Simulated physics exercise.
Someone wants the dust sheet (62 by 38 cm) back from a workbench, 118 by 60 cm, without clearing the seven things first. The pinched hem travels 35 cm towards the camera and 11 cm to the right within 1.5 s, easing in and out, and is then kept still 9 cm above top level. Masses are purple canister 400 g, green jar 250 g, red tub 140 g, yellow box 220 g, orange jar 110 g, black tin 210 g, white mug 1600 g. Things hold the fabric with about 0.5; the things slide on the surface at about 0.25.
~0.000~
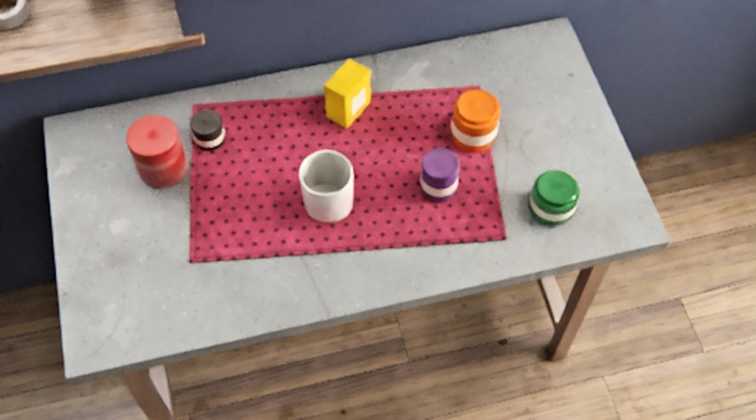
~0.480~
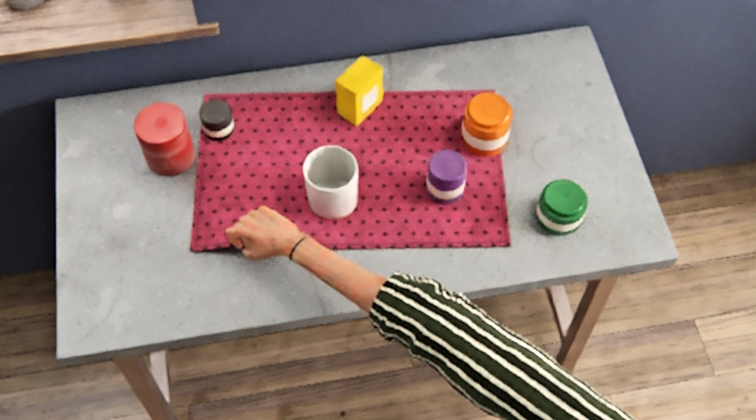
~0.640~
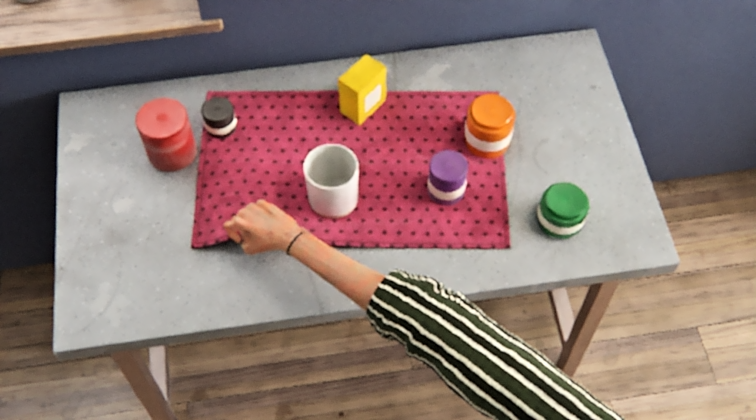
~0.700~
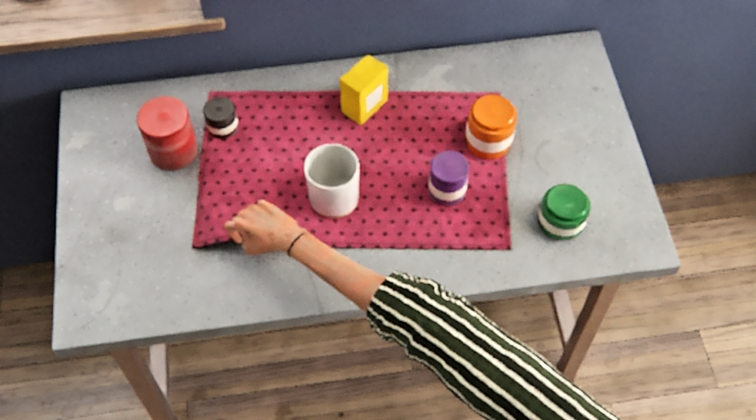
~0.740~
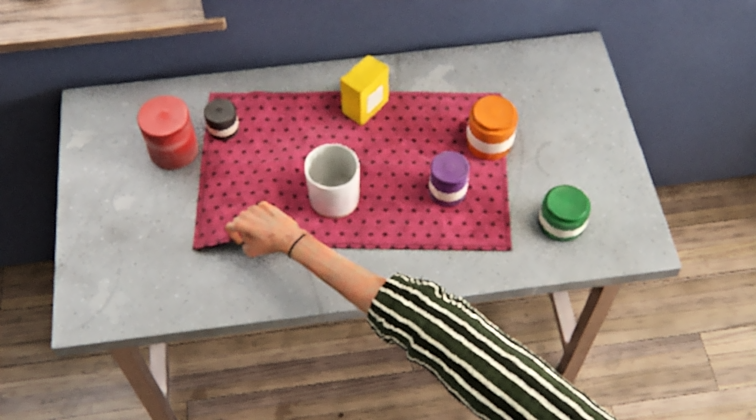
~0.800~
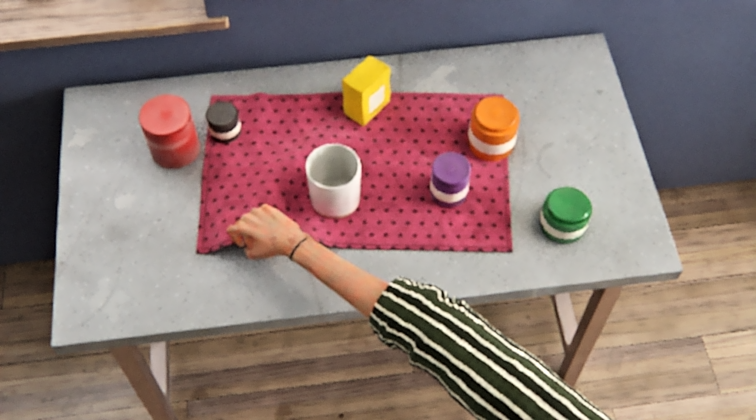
A hand in a striped sleeve pinching the near left corner of a red dotted cloth, barely shifting it beneath jars and a mug.
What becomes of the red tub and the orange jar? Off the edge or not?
The red tub stays on, the orange jar stays on.
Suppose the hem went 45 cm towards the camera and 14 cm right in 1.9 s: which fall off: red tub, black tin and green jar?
Then: Red tub remains, black tin falls off, green jar remains.
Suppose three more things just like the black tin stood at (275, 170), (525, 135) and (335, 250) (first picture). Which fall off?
In that order: Falls off, stays on, falls off.
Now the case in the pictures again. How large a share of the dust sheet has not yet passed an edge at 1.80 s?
Some 80 per cent of it.
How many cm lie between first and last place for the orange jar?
About: Orange jar 40 cm.
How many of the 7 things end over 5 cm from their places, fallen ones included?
I count 5.
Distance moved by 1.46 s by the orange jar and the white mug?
About: Orange jar 8 cm, white mug 15 cm.
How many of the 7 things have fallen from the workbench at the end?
That makes 3.
By 1.1 s, 100 % of the dust sheet is still over the top; orange jar 3 cm off its start, black tin 11 cm off its start, yellow box 6 cm off its start.
By 1.5 s, 95 % of the dust sheet is still over the top; orange jar 8 cm off its start, black tin 25 cm off its start, yellow box 16 cm off its start.
By 1.8 s, 80 % of the dust sheet is still over the top; orange jar 16 cm off its start at (418, 131), black tin 40 cm off its start at (212, 280), yellow box 28 cm off its start at (284, 173).
By 2.1 s, 70 % of the dust sheet is still over the top; orange jar 20 cm off its start, black tin 46 cm off its start, yellow box 34 cm off its start.
By 3.7 s, 25 % of the dust sheet is still over the top; orange jar 38 cm off its start at (398, 261), red tub 0 cm off its start at (164, 114), purple canister over the edge, black tin over the edge.
